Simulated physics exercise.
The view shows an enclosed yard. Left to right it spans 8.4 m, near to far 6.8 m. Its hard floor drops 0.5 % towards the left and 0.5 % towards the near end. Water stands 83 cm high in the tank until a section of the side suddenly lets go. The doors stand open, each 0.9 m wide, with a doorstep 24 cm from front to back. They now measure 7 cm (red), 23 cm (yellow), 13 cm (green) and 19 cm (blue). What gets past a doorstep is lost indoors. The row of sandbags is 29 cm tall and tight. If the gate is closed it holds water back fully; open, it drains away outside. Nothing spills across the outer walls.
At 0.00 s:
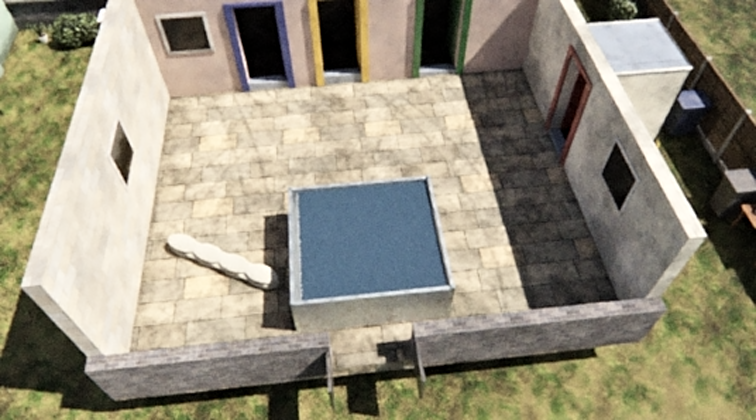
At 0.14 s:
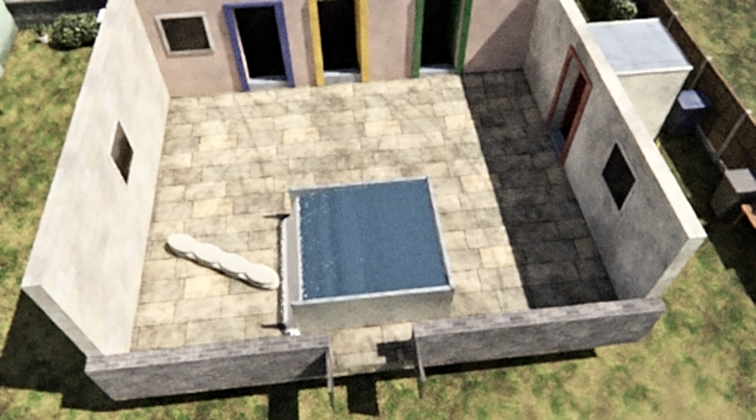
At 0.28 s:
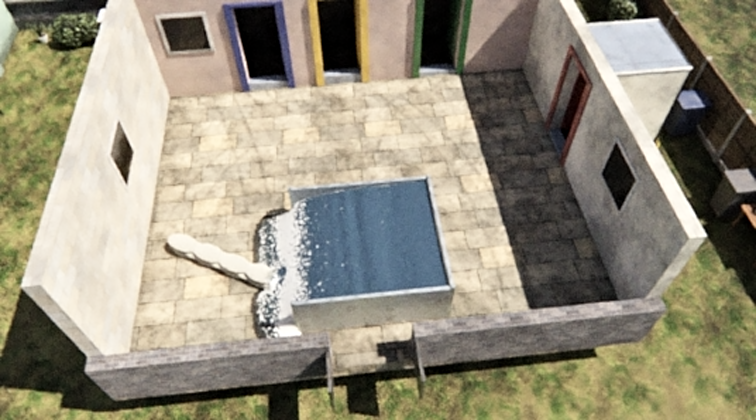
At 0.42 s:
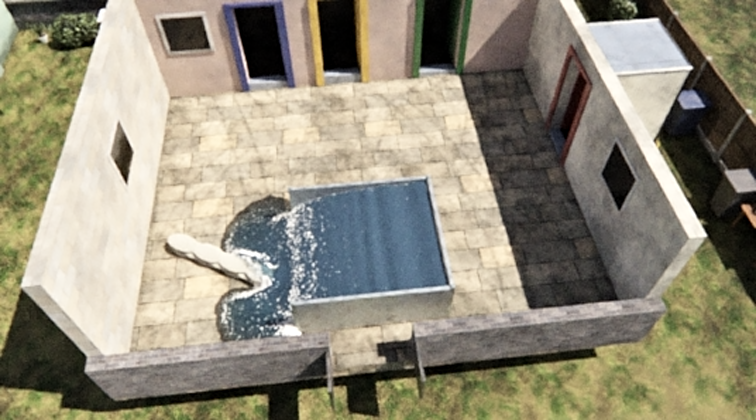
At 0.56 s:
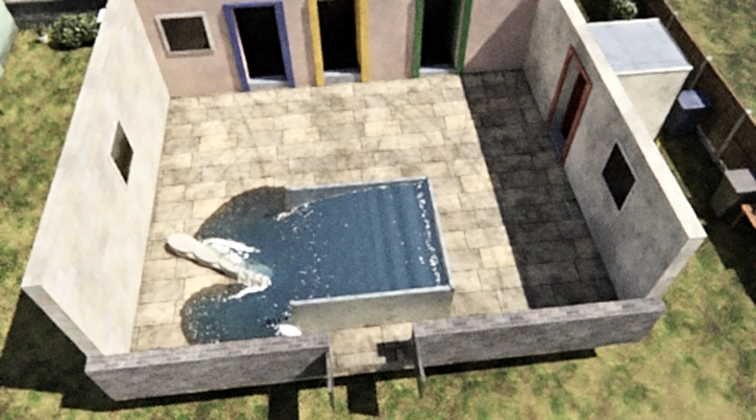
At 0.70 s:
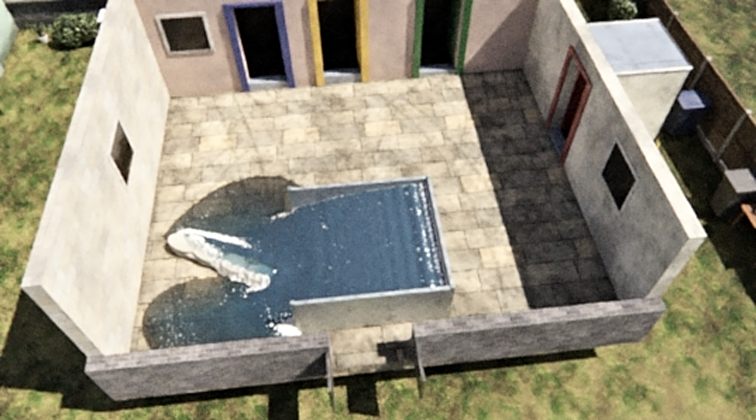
A square tank of blue water stands in a paved, walled yard seen from high above, with grass outside. A low white wavy barrier lies to its left, blue, yellow and green door surrounds line the pink back wall, and a red one is at right. The tank's left side opens and water pours out, foaming around the barrier and spreading leftward across the paving, while the camera stays still.
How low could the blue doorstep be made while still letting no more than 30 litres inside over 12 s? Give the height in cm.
About 17 cm.
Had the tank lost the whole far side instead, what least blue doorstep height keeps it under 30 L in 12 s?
About 24 cm.
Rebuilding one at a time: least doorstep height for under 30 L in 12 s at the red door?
About 9.0 cm at red.
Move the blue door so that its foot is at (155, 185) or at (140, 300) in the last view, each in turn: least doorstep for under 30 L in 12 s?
Roughly 31 and 30 cm.
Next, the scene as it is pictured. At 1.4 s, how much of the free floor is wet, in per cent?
Some 25 per cent of it.
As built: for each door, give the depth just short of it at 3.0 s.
In cm: Red 0, yellow 0, green 0, blue 11.
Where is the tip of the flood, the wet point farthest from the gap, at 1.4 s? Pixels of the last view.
Near (164, 139).
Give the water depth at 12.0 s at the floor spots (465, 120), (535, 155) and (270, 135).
Roughly 9, 9 and 8 cm, in turn.
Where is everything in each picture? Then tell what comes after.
In the first frame, still water, 83 cm deep, in the tank at (366, 238); the blue door at (263, 54) is dry.
In the second frame, water pours out at (297, 262) and has run 0.3 m, to (282, 308); about 10 cm deep outside, 83 cm at the back.
In the third frame, the gap is at (297, 263), the front 0.7 m out at (258, 323); the back of the tank holds 83 cm.
In the fourth frame, the front is at (220, 308), 1.4 m from the gap at (297, 264); 3.5 m2 of floor is wet, 82 cm left at the back.
In the fifth frame, the gap is at (297, 264), the front 1.9 m out at (187, 327); the back of the tank holds 76 cm.
In the sixth frame, the gap is at (297, 264), the front 2.6 m out at (148, 328); the back of the tank holds 69 cm; 2.9 m in a straight line remain to the blue door at (263, 54).
After 1.4 s water covers 25 % of the floor, deepest (60 cm) near (126, 377); it has not reached the blue door.
After 3.0 s water covers 35 % of the floor, deepest (50 cm) near (170, 100); 11 cm at the blue door, 0 litres in over its 19 cm doorstep.
After 12.0 s water covers 95 % of the floor, deepest (16 cm) near (487, 337); 7 cm at the blue door, 20 litres in over its 19 cm doorstep.
At the blue door as built, the water arrived by 2.6 s and peaked near 24 cm at 4.4 s.
With a doorstep of 14 cm, 62 litres would have come in within the 12 s; with 19 cm, 20 litres. So under 30 litres takes about 17 cm.
